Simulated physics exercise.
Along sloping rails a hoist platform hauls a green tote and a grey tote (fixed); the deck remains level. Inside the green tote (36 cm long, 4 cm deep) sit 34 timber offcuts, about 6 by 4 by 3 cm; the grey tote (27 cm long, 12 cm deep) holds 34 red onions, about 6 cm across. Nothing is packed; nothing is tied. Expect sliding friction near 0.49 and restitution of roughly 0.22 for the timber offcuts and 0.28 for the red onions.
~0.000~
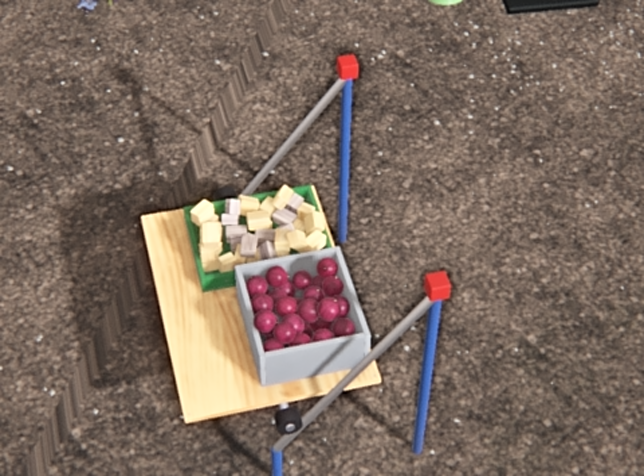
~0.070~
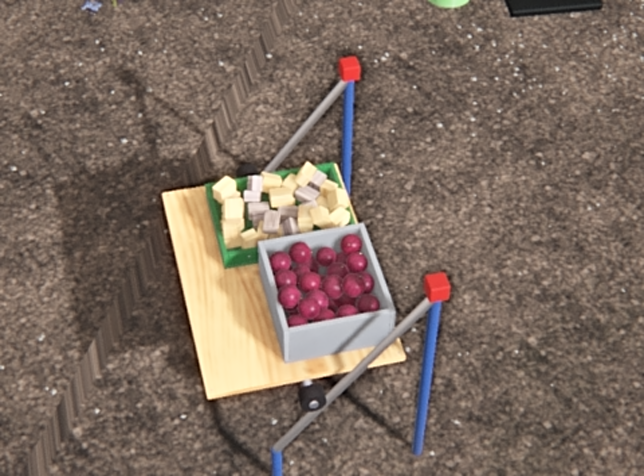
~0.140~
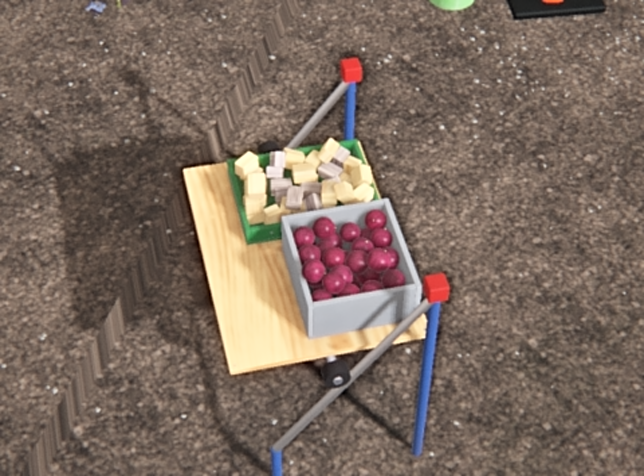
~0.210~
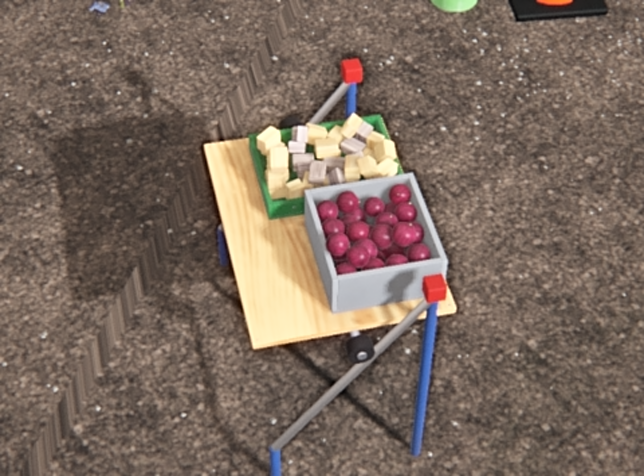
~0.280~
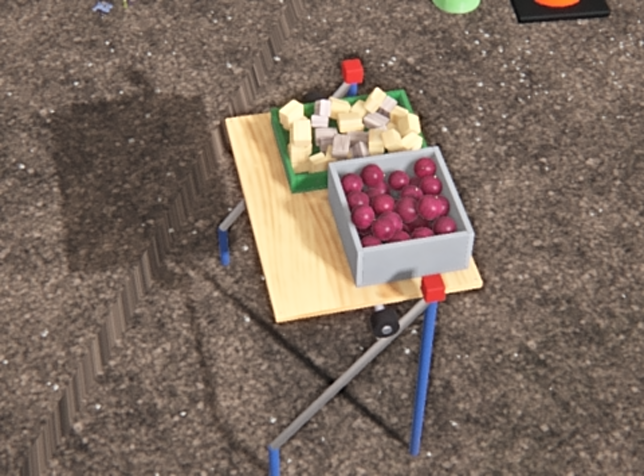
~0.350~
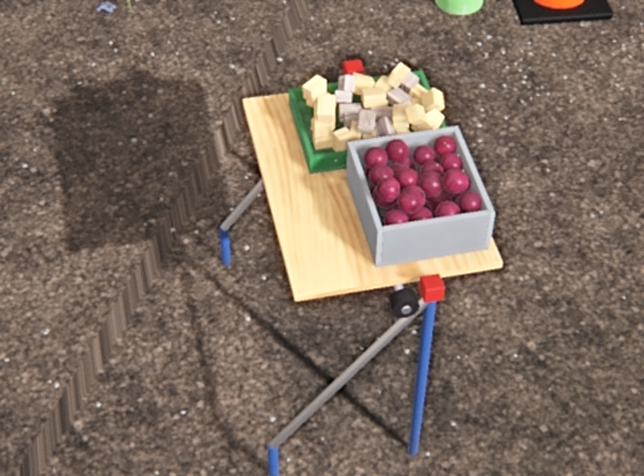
The footage shows a wooden platform carrying a green tote of pale and greyish blocks and a grey tote of round, dark red onions, sliding steadily up sloping rails toward the upper right, with both totes riding along in place.
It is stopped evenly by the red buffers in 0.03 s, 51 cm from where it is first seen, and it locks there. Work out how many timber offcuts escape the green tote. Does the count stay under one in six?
No, it goes over a sixth.
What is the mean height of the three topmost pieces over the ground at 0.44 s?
About 94 cm.
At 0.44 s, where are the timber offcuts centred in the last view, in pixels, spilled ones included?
Centre: About (396, 100) px.
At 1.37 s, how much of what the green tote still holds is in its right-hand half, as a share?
Some 70 per cent.
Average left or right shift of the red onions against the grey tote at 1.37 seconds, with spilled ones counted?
On average they sit some 6 cm further right.
After 0.44 s, 1 of 34 out of the green tote and 0 of 34 out of the grey tote.
After 0.60 s, 10 of 34 out of the green tote and 1 of 34 out of the grey tote.
After 0.82 s, 13 of 34 out of the green tote and 2 of 34 out of the grey tote.
When it is over (at 1.37 s), 13 of 34 out of the green tote and 2 of 34 out of the grey tote. Asked share, 13 of 34, 38 per cent.
